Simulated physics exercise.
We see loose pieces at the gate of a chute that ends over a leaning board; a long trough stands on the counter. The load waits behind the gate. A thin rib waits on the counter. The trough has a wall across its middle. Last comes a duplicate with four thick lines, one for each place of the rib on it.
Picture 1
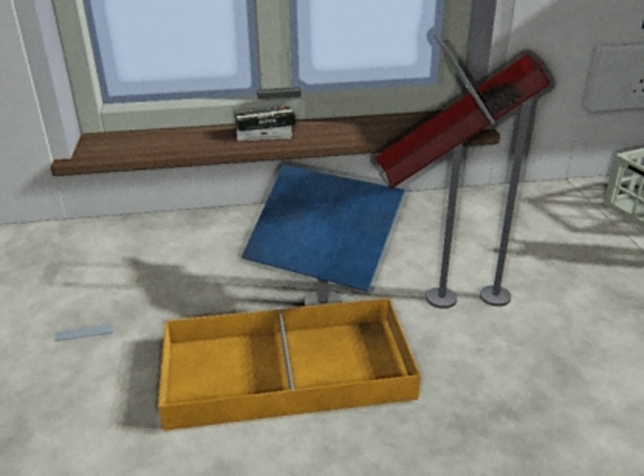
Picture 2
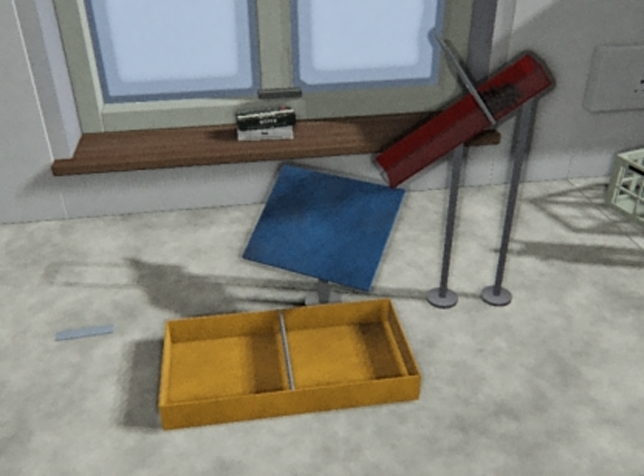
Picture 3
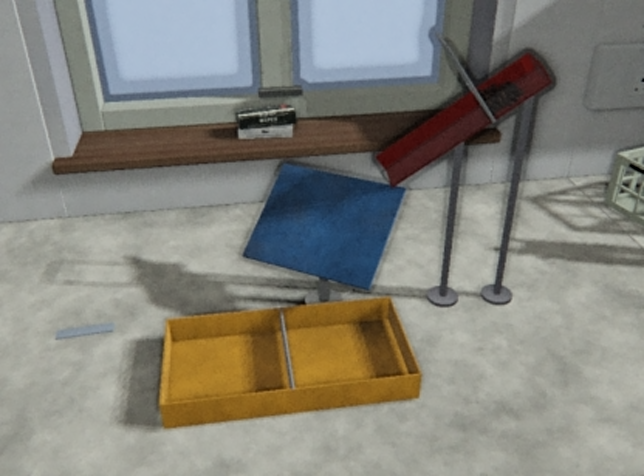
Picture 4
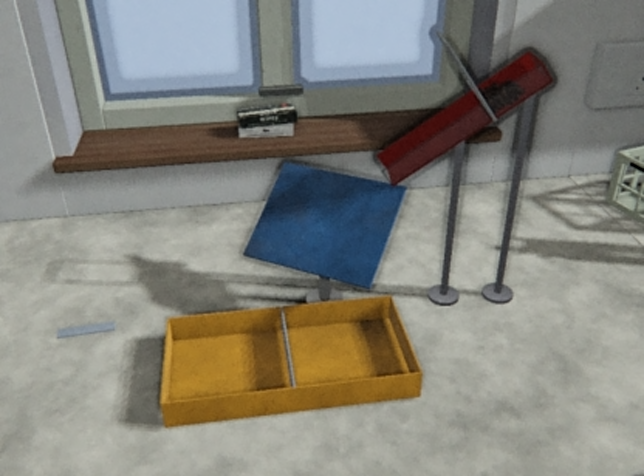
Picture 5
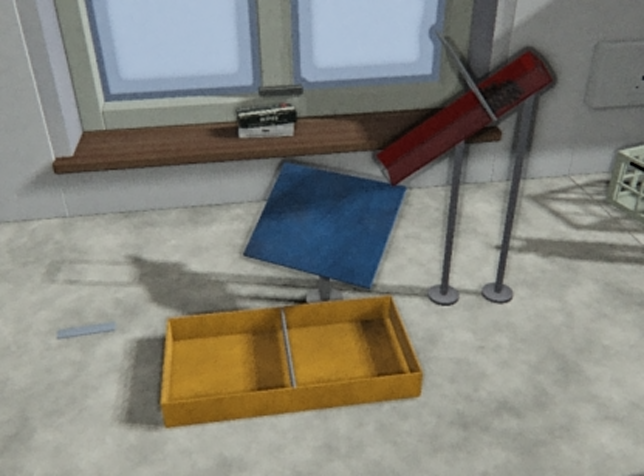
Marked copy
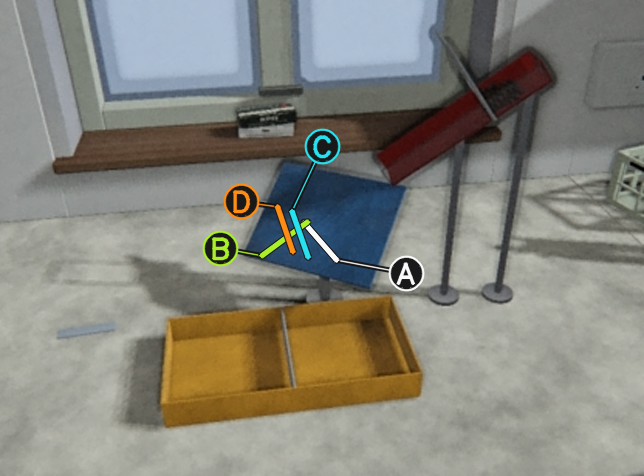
A red chute on two stands above a tilted blue board and a divided yellow trough, with nothing visibly moving.
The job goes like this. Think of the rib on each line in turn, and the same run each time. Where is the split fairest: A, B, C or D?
Choose D.
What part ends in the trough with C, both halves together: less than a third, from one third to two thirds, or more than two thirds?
More than two thirds.
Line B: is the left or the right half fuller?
The left half.
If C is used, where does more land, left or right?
The right half.
On the marked copy, line A from (303, 222) to (336, 260); line B from (307, 222) to (261, 255); line C from (292, 211) to (308, 257); line D from (277, 206) to (292, 251).
With A, of what is caught, a small part in the left half, most in the right.
With B, of what is caught, most in the left half, a small part in the right.
With C, of what is caught, a small part in the left half, nearly all in the right.
With D, of what is caught, about half in the left half, about half in the right.
